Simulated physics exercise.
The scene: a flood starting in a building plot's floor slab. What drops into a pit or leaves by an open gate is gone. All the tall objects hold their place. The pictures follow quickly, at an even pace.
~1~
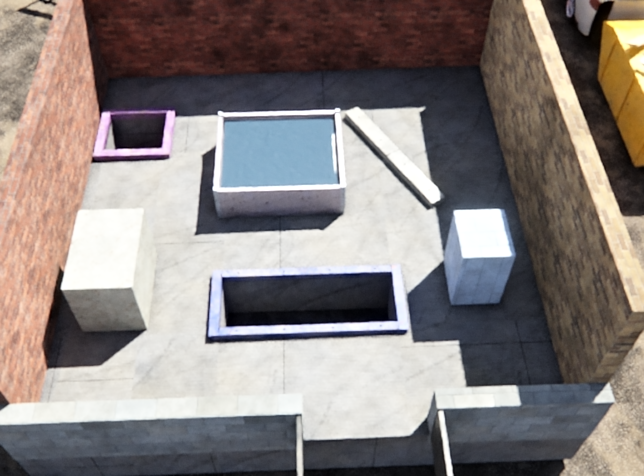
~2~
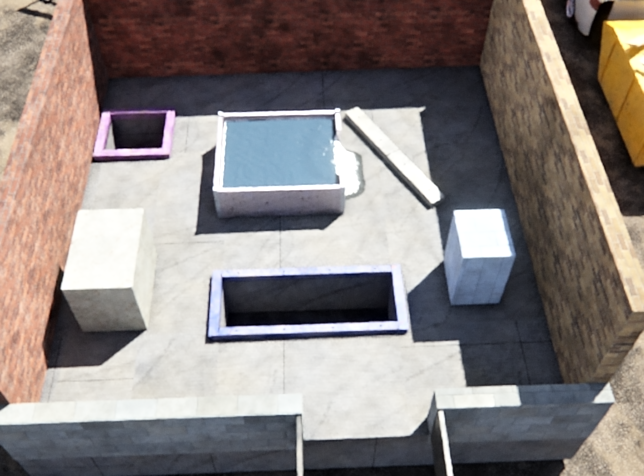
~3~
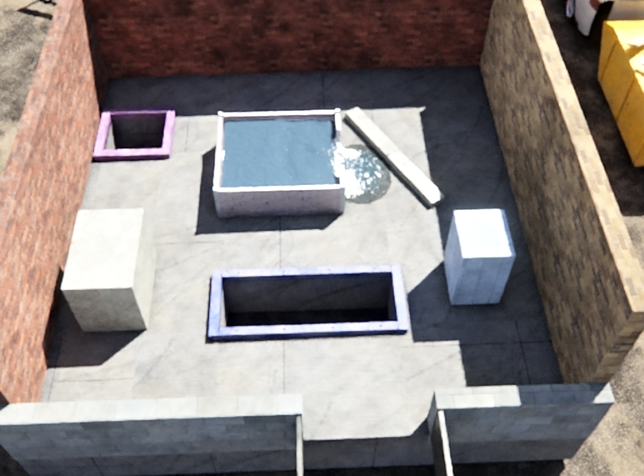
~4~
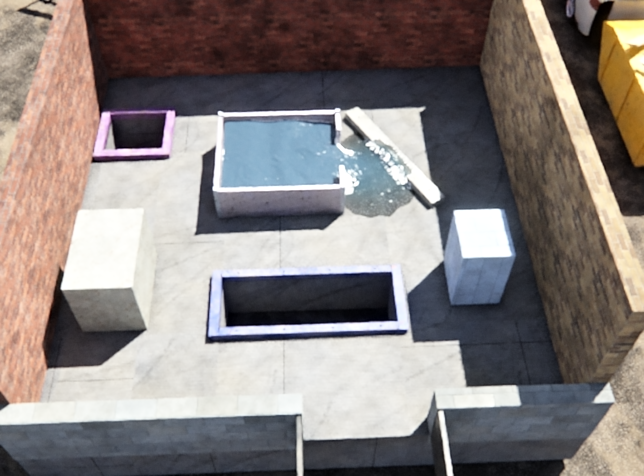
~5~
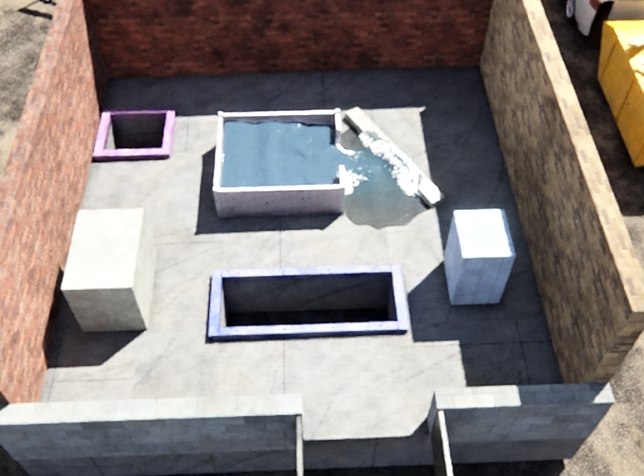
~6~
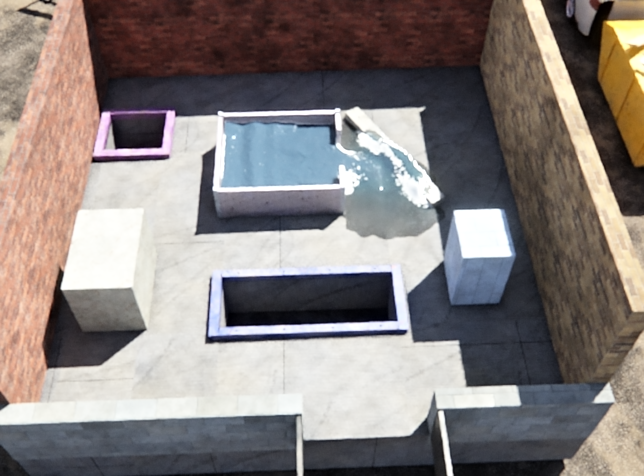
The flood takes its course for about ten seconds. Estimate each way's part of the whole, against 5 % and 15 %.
The gate takes from 5 to 15 %; the purple pit takes under 5 %; the blue pit takes under 5 %.
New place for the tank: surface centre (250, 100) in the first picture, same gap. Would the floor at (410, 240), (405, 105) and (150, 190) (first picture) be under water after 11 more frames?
One after the other: Flooded, under water, clear.
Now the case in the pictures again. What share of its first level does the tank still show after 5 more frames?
I make it 70 per cent.
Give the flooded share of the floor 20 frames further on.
Near 35 in a hundred.
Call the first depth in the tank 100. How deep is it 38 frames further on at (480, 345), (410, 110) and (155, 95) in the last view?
About 12, 8 and 2 per cent.
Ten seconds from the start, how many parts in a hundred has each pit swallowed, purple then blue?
Near 0 and 0 in a hundred.
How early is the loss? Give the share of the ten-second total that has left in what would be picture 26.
Roughly 5 per cent.
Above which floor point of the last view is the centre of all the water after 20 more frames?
Roughly at (368, 189).
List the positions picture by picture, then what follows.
In the first frame, still water in the tank at (280, 153).
In the second frame, the front is at (354, 194), out from the gap at (338, 165).
In the third frame, water pours out at (338, 167) and has run to (384, 184).
In the fourth frame, the front is at (409, 192), out from the gap at (338, 167).
In the fifth frame, water pours out at (338, 166) and has run to (423, 203).
In the sixth frame, water pours out at (338, 166) and has run to (437, 212).
A moment on, water covers 20 % of the floor; the gate 0 %, the purple pit 0 %, the blue pit 0 %.
Next, water covers 30 % of the floor; the gate 0 %, the purple pit 0 %, the blue pit 0 %.
Then, water covers 35 % of the floor; the gate 1 %, the purple pit 0 %, the blue pit 0 %.
Later, water covers 55 % of the floor; the gate 5 %, the purple pit 0 %, the blue pit 0 %.
In the end, water covers 80 % of the floor; the gate 11 %, the purple pit 0 %, the blue pit 0 %.
